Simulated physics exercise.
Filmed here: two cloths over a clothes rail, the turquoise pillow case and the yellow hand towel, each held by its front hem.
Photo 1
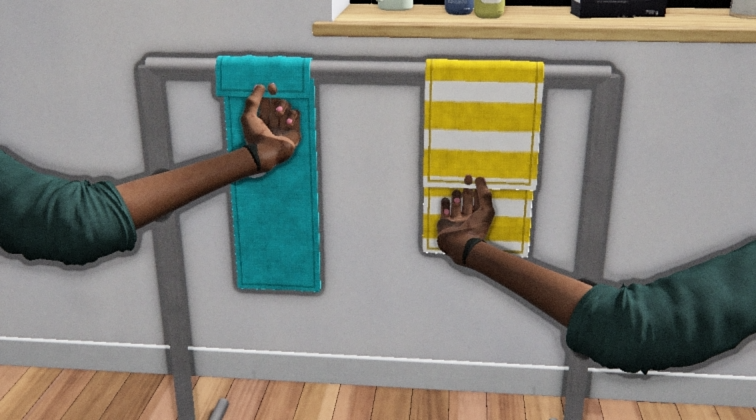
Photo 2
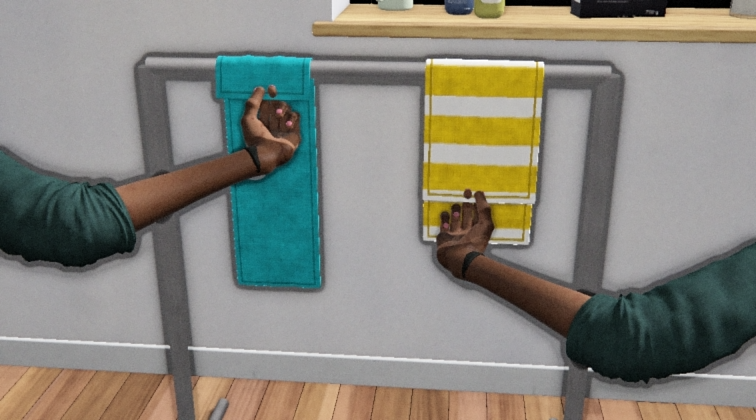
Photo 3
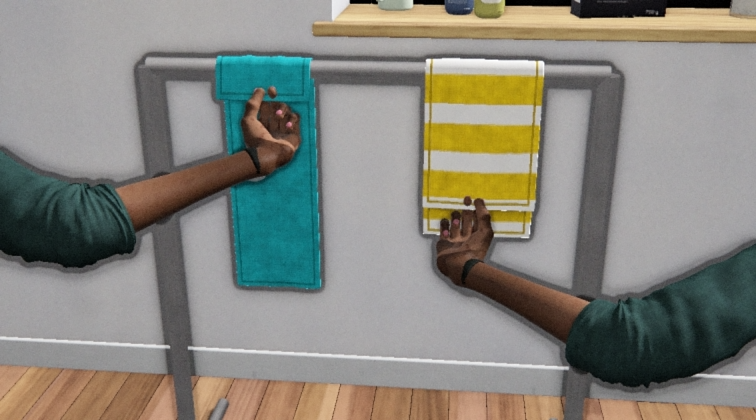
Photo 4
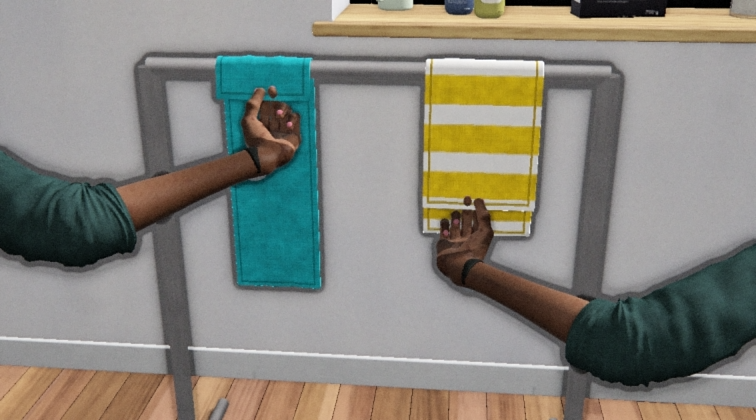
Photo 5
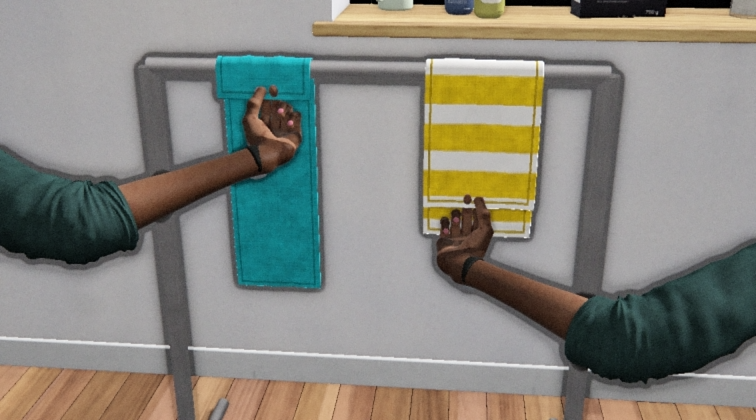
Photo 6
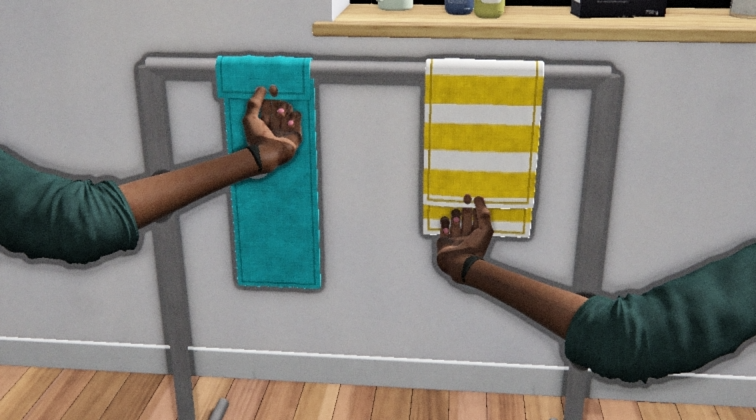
Over a grey rail against a pale wall, one hand stays nearly still at a turquoise cloth's short front flap, while another hand on the right draws the yellow-and-white striped cloth's front edge slightly down, then stays almost motionless.
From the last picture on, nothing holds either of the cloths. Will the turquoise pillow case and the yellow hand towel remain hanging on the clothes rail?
Answer: The turquoise pillow case comes off, the yellow hand towel remains.
Then, 0.38 s past the final frame, pillow case clear of the rail and dropping near (282, 314); hand towel unmoved.
Then, 0.70 s past the final frame, pillow case in a heap on the floor; hand towel unmoved.
When it is over, pillow case in a heap on the floor; hand towel unmoved. The turquoise pillow case is pulled off by its long side and the yellow hand towel stays on.
